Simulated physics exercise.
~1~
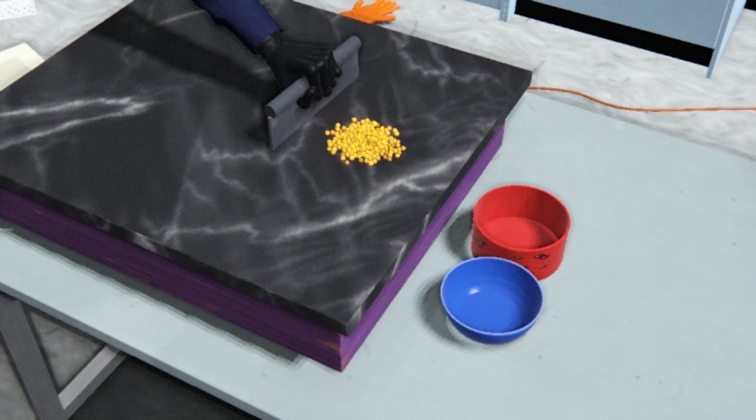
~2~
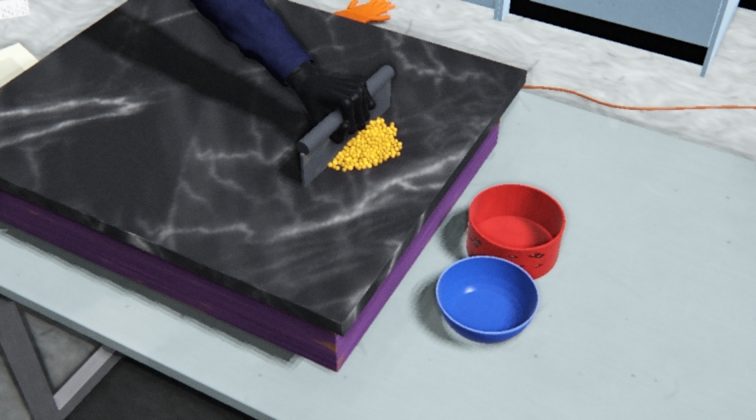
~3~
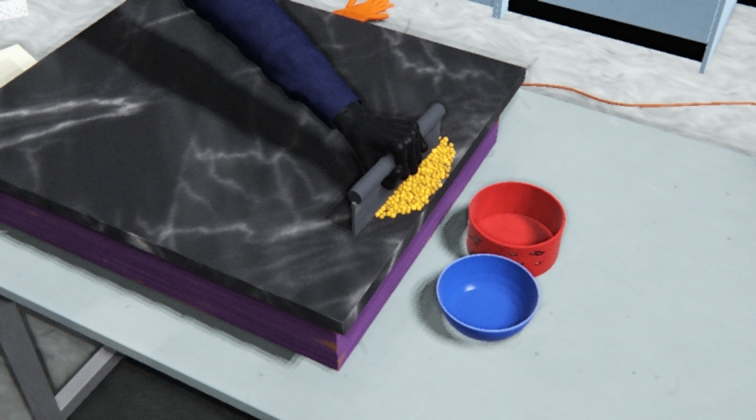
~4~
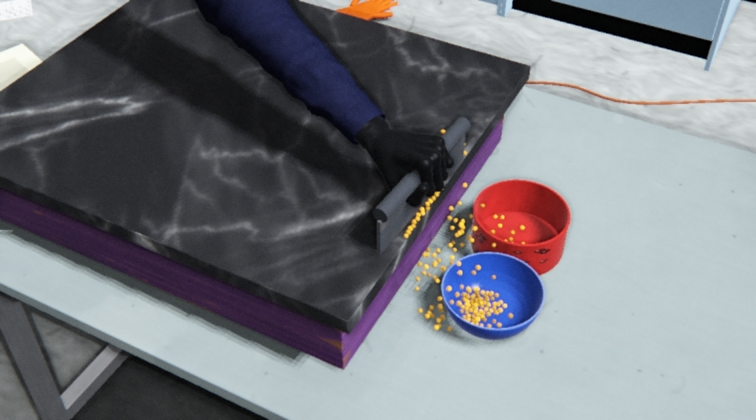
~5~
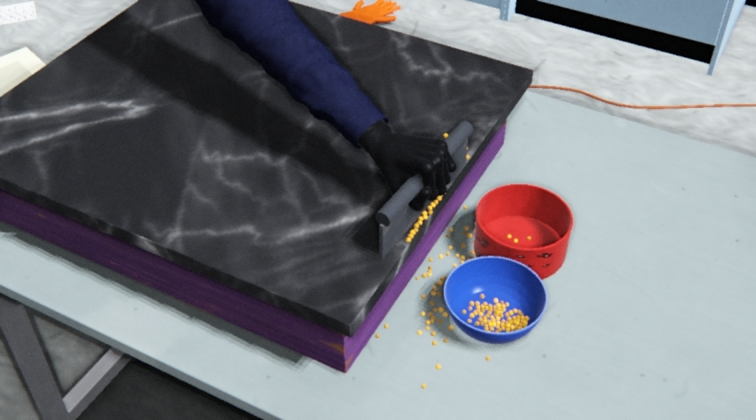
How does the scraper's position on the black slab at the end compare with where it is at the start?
It starts farther back on the slab, behind the heap of kernels, and ends farther right and nearer the viewer, at the slab's right edge beside the pot and bowl.
